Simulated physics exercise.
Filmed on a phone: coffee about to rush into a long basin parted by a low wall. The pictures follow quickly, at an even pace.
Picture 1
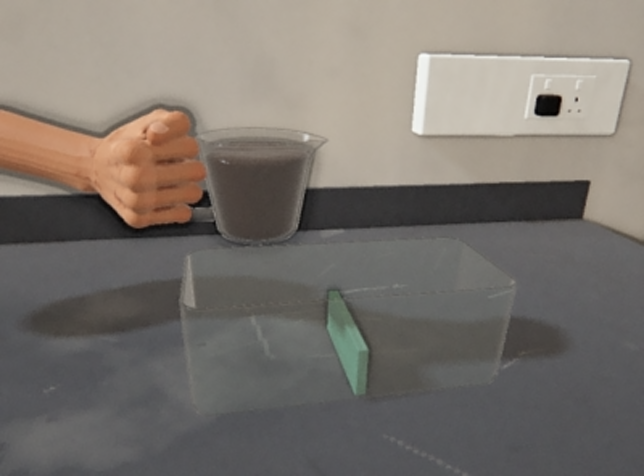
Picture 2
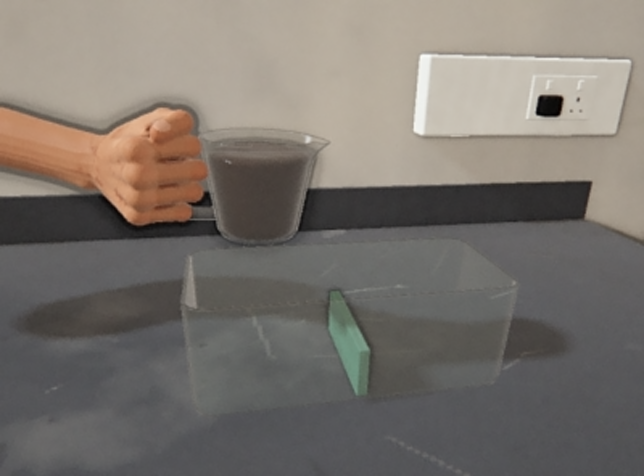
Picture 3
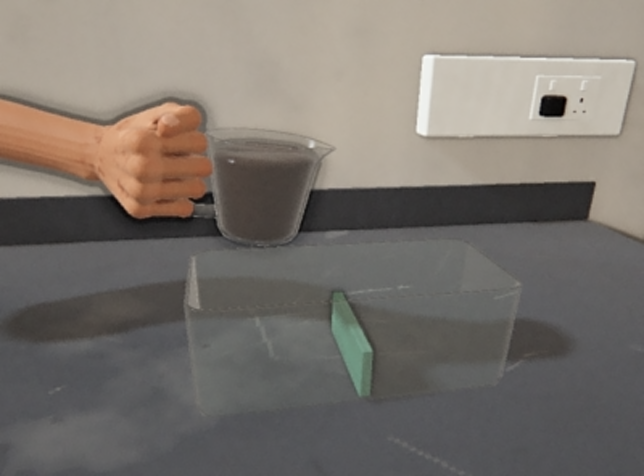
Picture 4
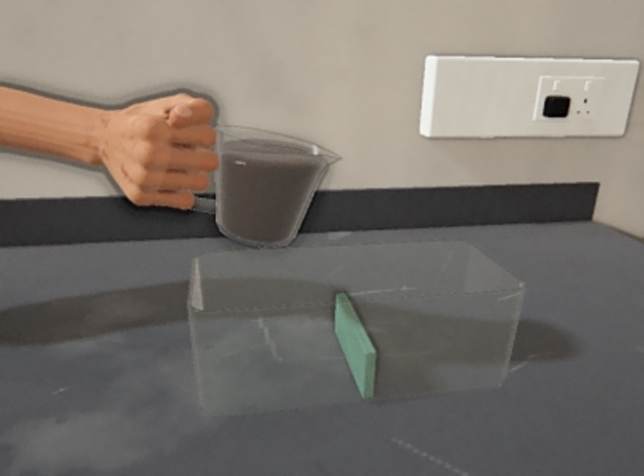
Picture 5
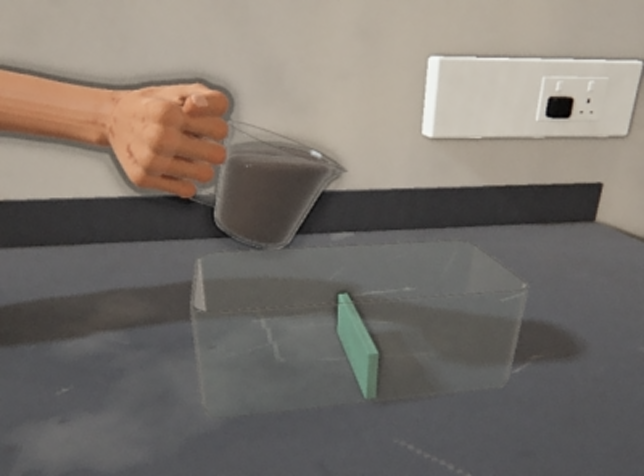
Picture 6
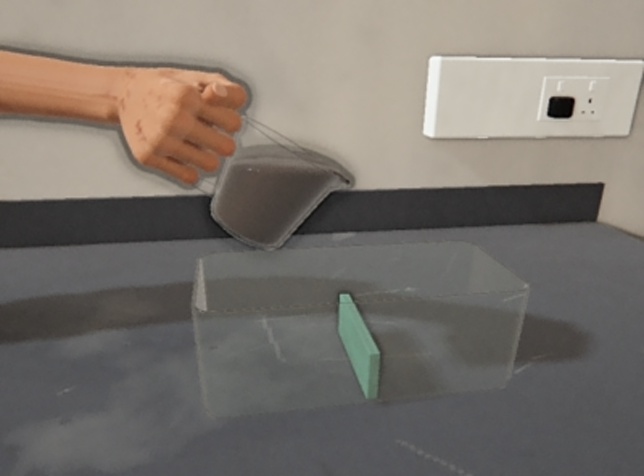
A hand tilts a clear jug of dark liquid rightward above a divided glass basin.
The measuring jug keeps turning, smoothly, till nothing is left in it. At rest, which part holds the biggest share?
The right section gets the most.
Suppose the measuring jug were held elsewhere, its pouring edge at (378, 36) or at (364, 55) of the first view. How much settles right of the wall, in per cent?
In turn 90 and 90 in a hundred.
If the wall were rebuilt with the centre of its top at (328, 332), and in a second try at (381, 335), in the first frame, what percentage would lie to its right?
In turn 95 and 15 in a hundred.
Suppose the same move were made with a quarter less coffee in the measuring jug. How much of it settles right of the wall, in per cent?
About 65 per cent.
A moment on, the tilt is 89° and 46 per cent is still to pour, 2 is left of the wall and 32 right of it.
Next, the tilt is 95° and 10 per cent is still to pour, 19 is left of the wall and 64 right of it.
Then the tilt is 95° and 1 per cent is still to pour, 24 is left of the wall and 73 right of it.
Later the tilt is 95° and 0 per cent is still to pour, 27 is left of the wall and 72 right of it.
In the end 27 per cent lies left of the wall, 72 right of it and 1 outside.
